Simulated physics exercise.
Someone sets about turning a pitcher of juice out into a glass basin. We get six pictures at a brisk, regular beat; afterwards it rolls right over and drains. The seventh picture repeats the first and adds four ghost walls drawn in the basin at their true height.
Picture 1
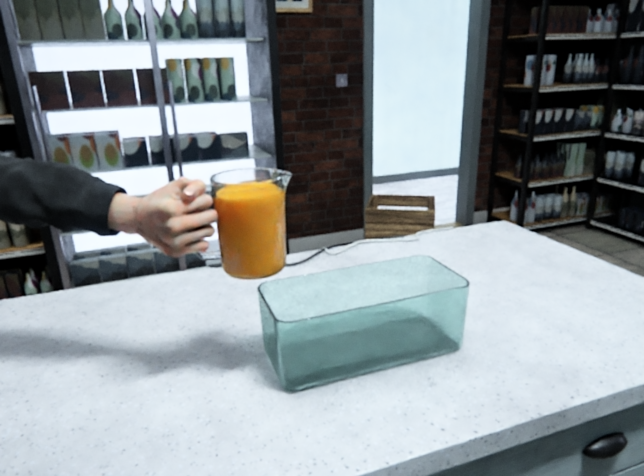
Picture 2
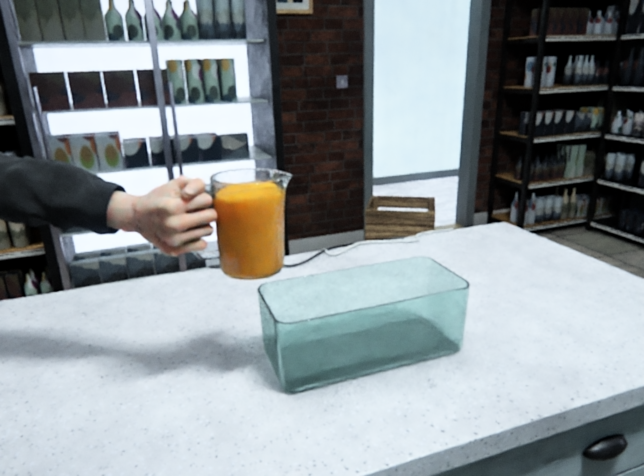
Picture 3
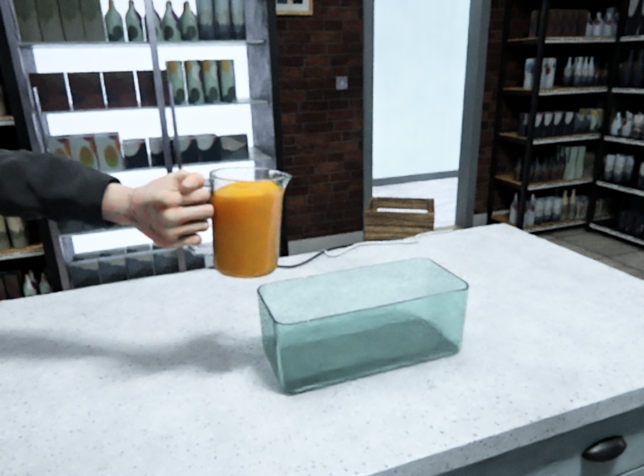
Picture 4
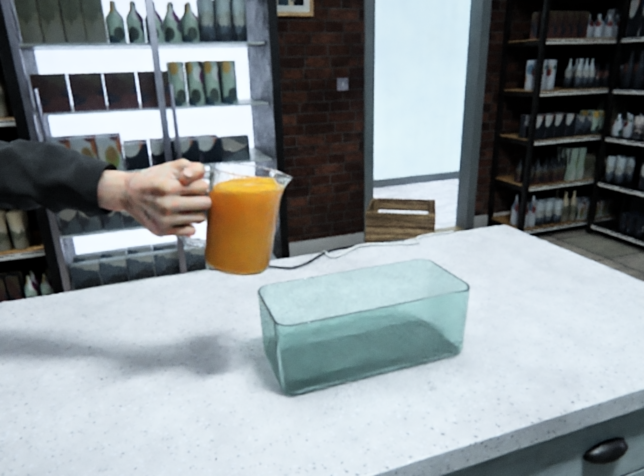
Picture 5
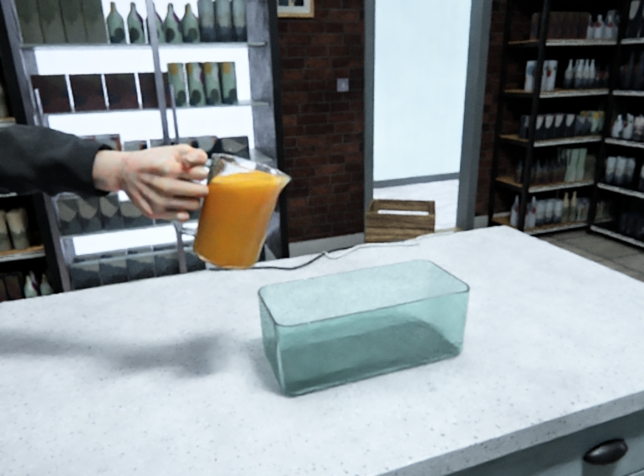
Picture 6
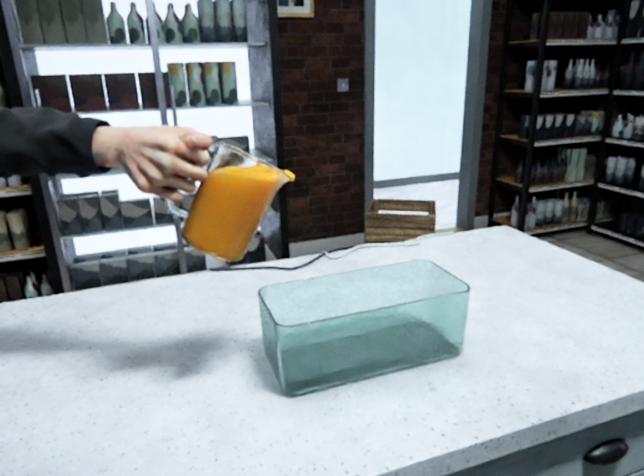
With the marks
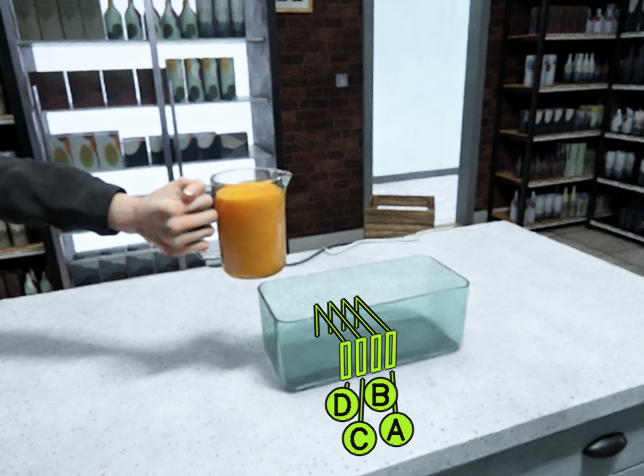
In this clip, a hand holds a glass pitcher of orange juice upright beside an empty glass basin on a white speckled counter, then gradually tilts it to the right until juice reaches over the lip.
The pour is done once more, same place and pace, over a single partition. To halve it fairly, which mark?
A is best.
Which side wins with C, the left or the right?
The right side.
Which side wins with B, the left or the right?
The right side.
On the marked copy, A at (392, 372); B at (377, 375); C at (362, 379); D at (347, 383).
Choosing A, about 49 % ends left of the wall and 49 % right of it; 3 % is lost outside.
Choosing B, about 11 % ends left of the wall and 86 % right of it.
Choosing C, about 5 % ends left of the wall and 93 % right of it.
Choosing D, about 4 % ends left of the wall and 92 % right of it; 4 % is lost outside.
